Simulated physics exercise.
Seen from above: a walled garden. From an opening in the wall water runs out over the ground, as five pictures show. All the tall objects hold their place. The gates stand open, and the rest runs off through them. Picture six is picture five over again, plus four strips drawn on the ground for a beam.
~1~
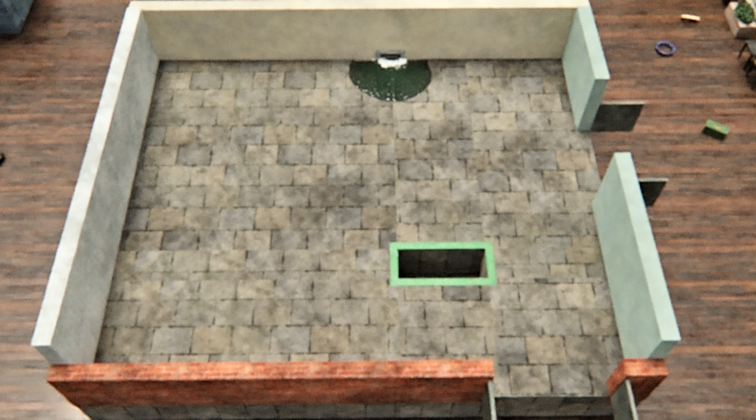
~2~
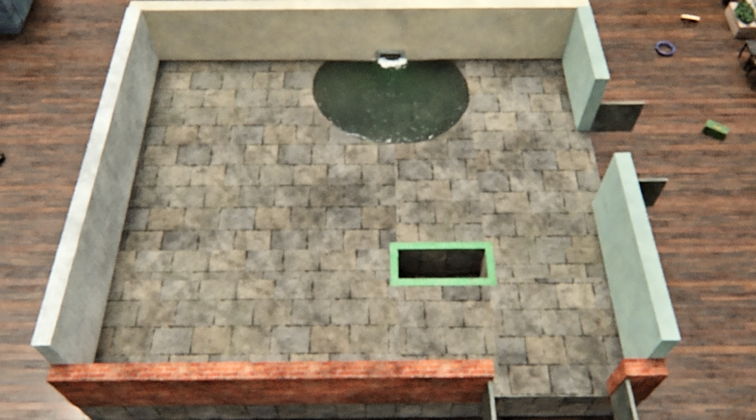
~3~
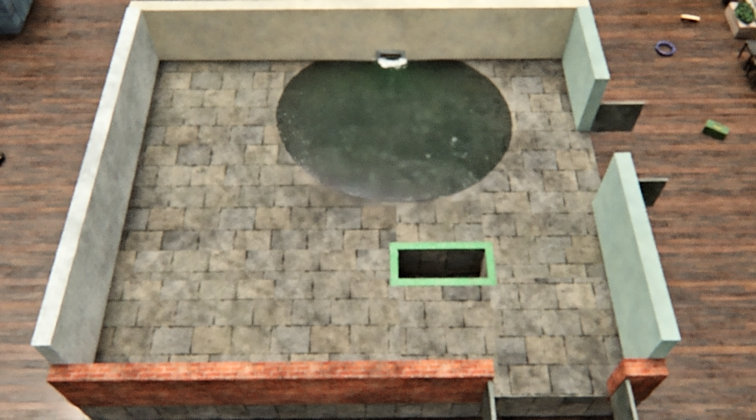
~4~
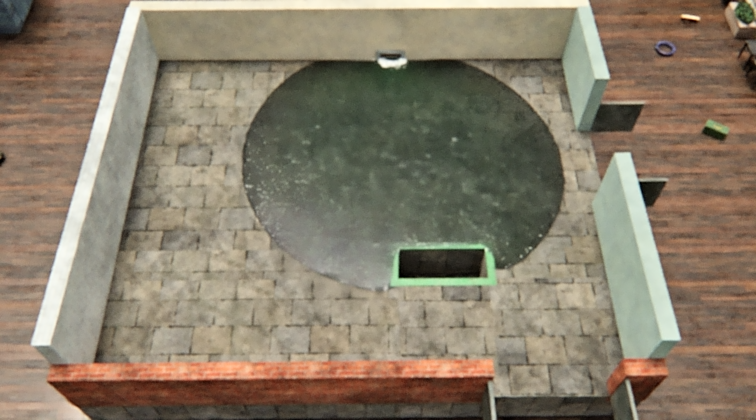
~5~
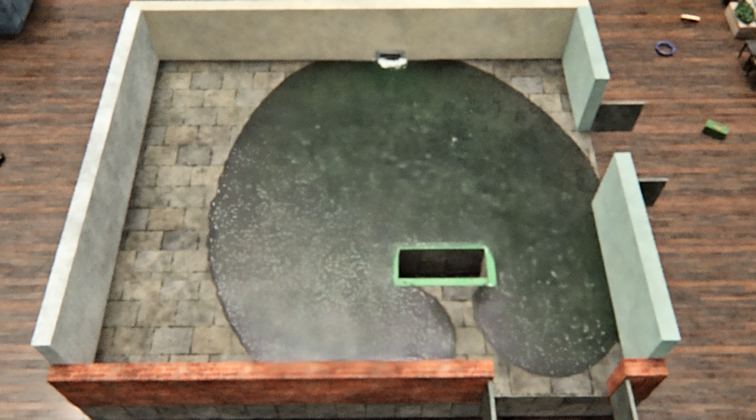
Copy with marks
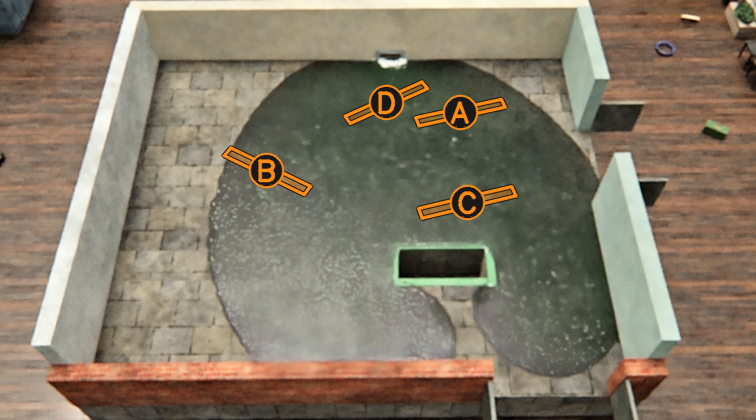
Dark green water spreading from an outfall across a walled garden's stone paving, reaching a green gully and parting around it.
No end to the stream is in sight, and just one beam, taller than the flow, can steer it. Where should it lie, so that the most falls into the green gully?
B works best here.
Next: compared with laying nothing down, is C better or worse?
It is worse.
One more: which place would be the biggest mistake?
That would be D.
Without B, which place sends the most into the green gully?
A it is.
On the marked copy, A from (417, 121) to (503, 103); B from (227, 151) to (307, 190); C from (420, 213) to (513, 191); D from (347, 119) to (424, 85).
With A, about 23 % of the stream runs into the green gully, about 74 % out by the gates.
With B, about 40 % of the stream runs into the green gully, about 56 % out by the gates.
With C, about 12 % of the stream runs into the green gully, about 83 % out by the gates.
With D, about 8 % of the stream runs into the green gully, about 91 % out by the gates.
